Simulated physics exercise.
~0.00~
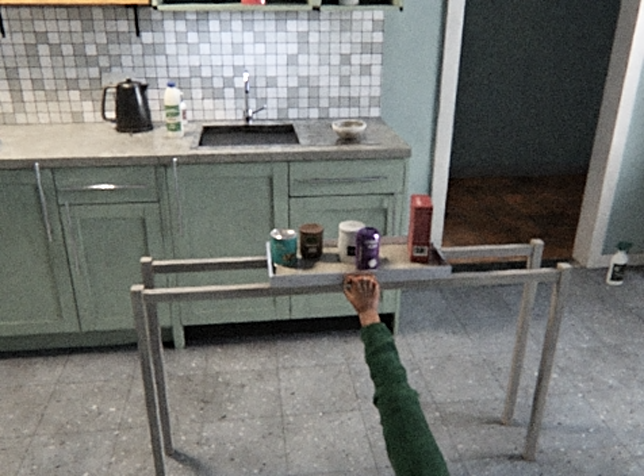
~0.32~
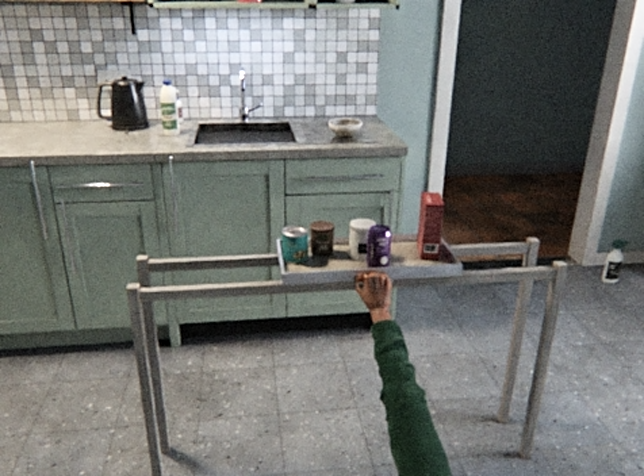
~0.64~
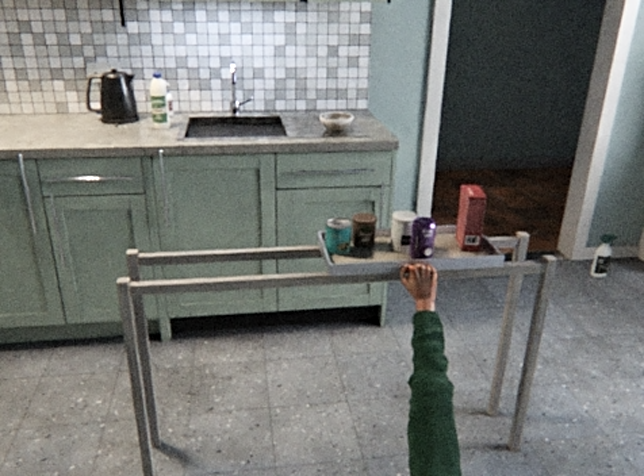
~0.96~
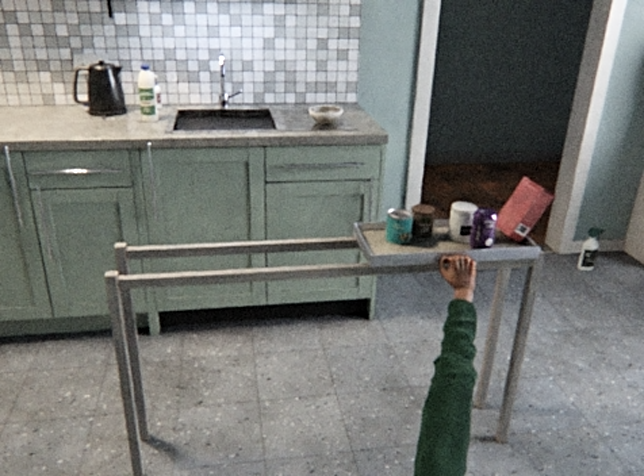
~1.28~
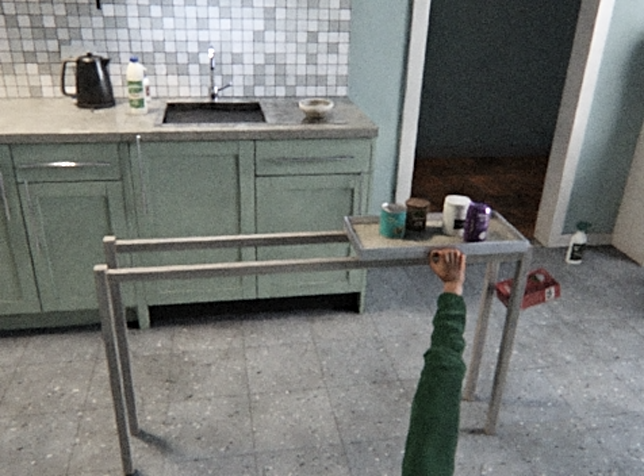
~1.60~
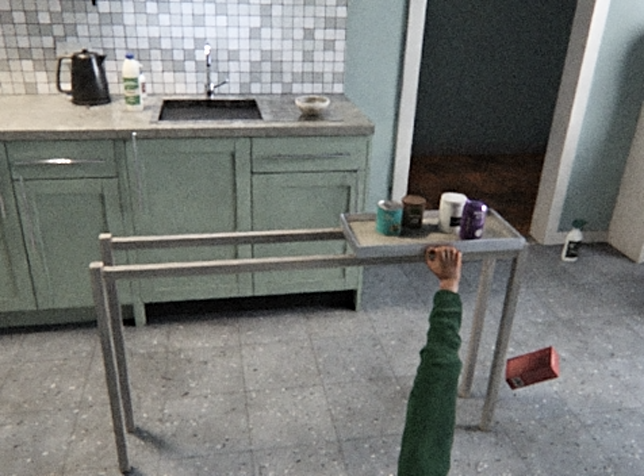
In a kitchen with green cabinets and a tiled wall, seen from the front and slightly above, a shallow tray rests on a long metal rail frame. On it, from left to right, stand a turquoise tin, a brown tin, a white jar, a purple can and a tall red packet. A green-sleeved arm reaches in and pushes the tray right, carrying everything along. As the tray reaches the right end, the red packet tips over the edge. It tumbles toward the floor beside the frame, while the tins, jar and can stay standing on the stopped tray.
